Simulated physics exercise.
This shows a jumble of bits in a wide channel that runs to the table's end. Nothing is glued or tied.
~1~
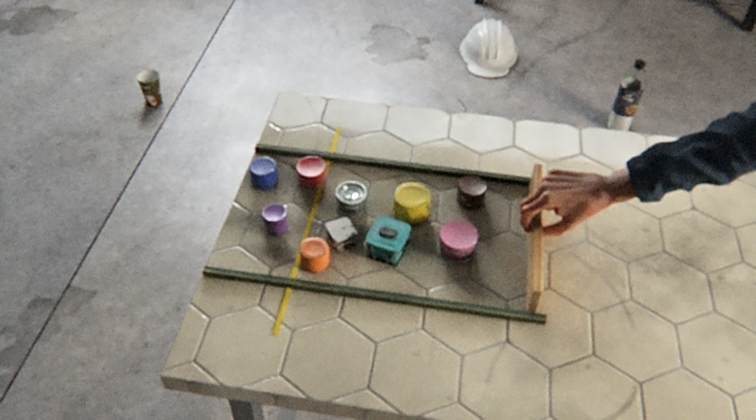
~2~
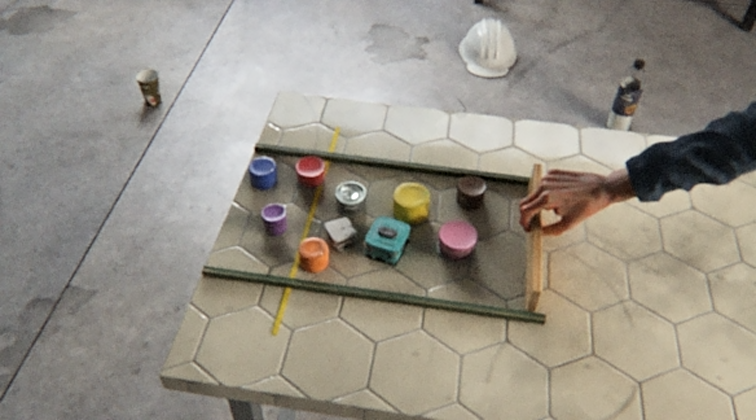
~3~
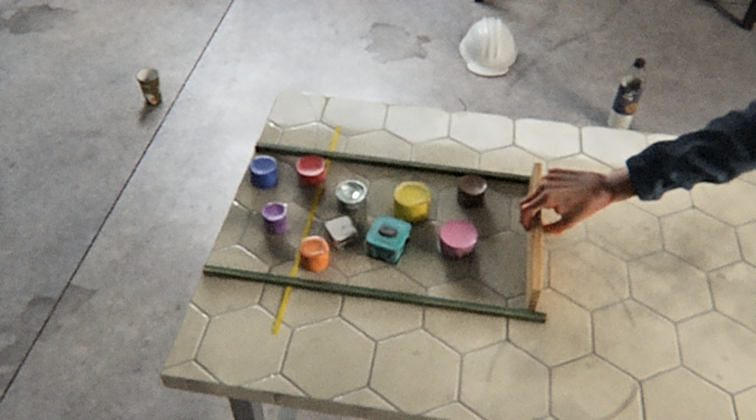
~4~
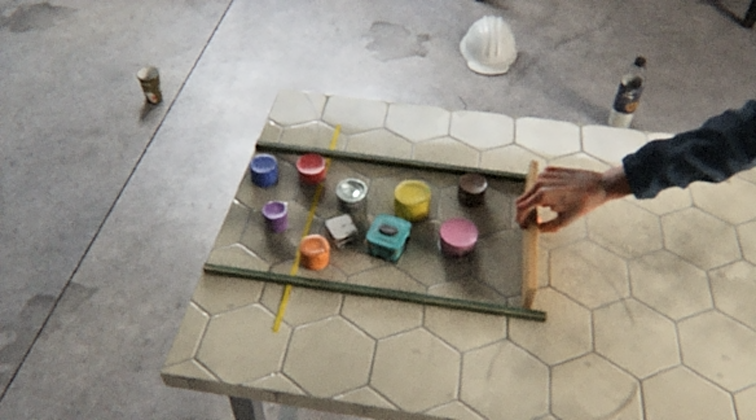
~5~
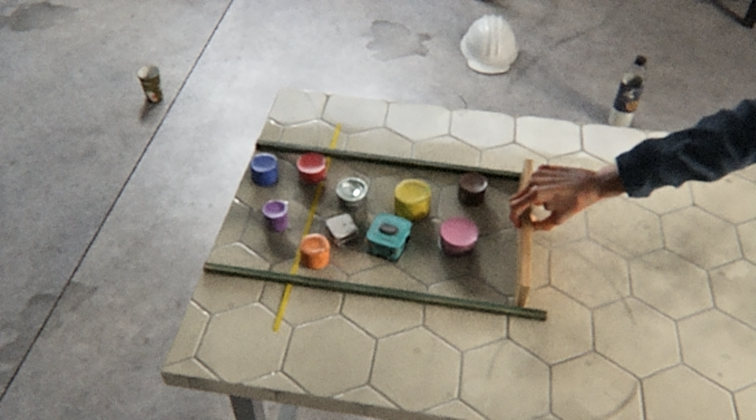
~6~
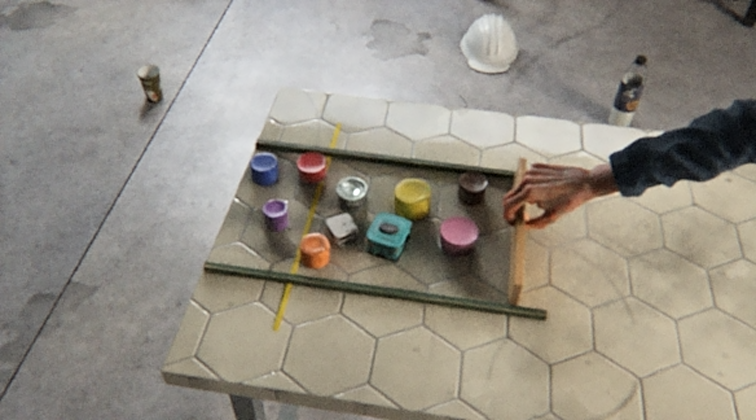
The clip shows a hand holding a wooden board at the right of a channel of colourful small tubs and tins on a tiled table; the hand then slides the board slightly left while the containers stay almost still.
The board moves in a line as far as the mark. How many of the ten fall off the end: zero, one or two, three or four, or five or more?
Here the number that fall off is zero.
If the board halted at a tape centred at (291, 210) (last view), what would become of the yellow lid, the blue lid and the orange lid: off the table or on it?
The yellow lid survives, the blue lid comes down, the orange lid does not fall.
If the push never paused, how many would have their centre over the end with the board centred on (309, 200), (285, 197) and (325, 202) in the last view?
It would be 0, 1 and 0.
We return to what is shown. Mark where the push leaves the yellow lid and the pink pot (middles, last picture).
About (302, 181), and the other about (293, 207).
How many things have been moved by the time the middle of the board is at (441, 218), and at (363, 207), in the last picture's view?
The counts are 3 and 7.
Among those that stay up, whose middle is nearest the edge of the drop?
The blue lid ends nearest.
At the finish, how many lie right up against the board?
In contact: 5.
Soon after, none off yet; blue lid at rest near (264, 170); purple tin at rest near (276, 216); red tin at rest near (312, 169).
In the end, the number that fall off is zero.
